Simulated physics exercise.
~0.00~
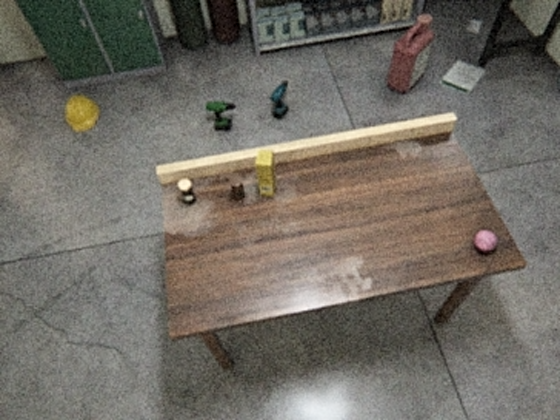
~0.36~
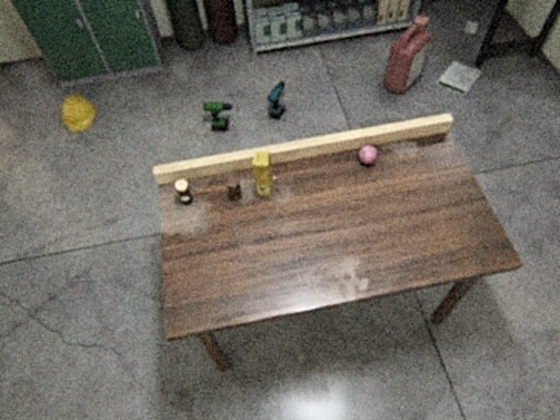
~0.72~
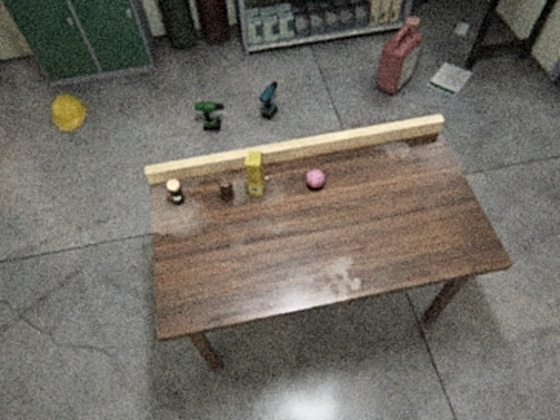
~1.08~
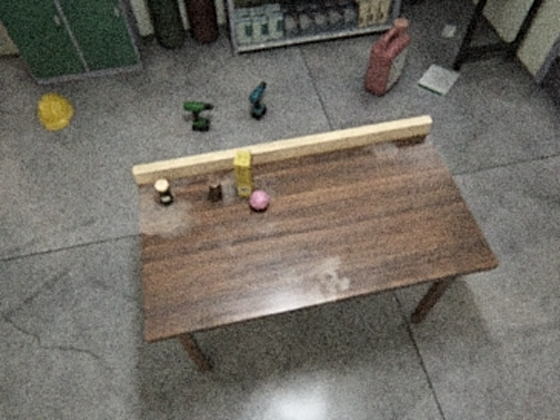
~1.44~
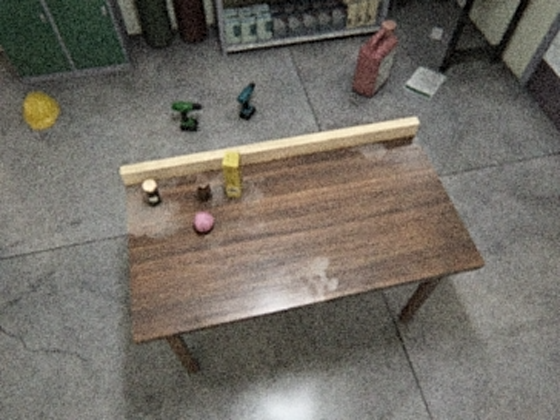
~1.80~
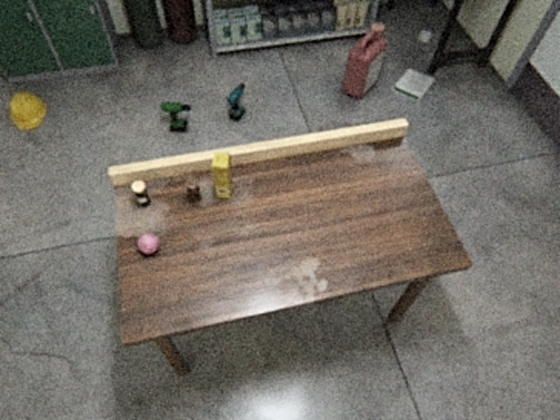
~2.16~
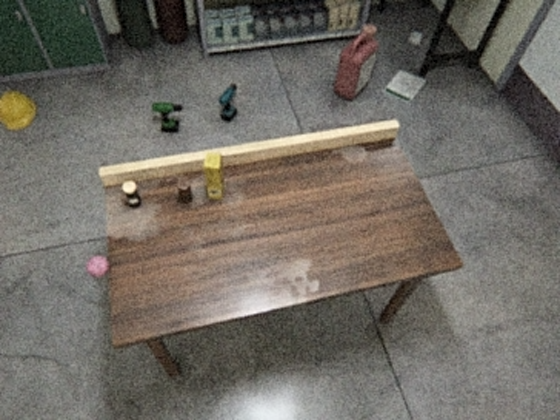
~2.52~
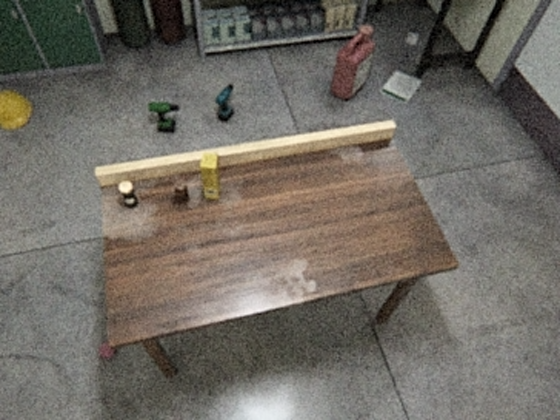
A wooden table stood with a pale rail along its far edge, and a pink ball went from the right side up to the rail, then rolled down and left past the upright yellow carton and two small shakers before dropping off the left edge.
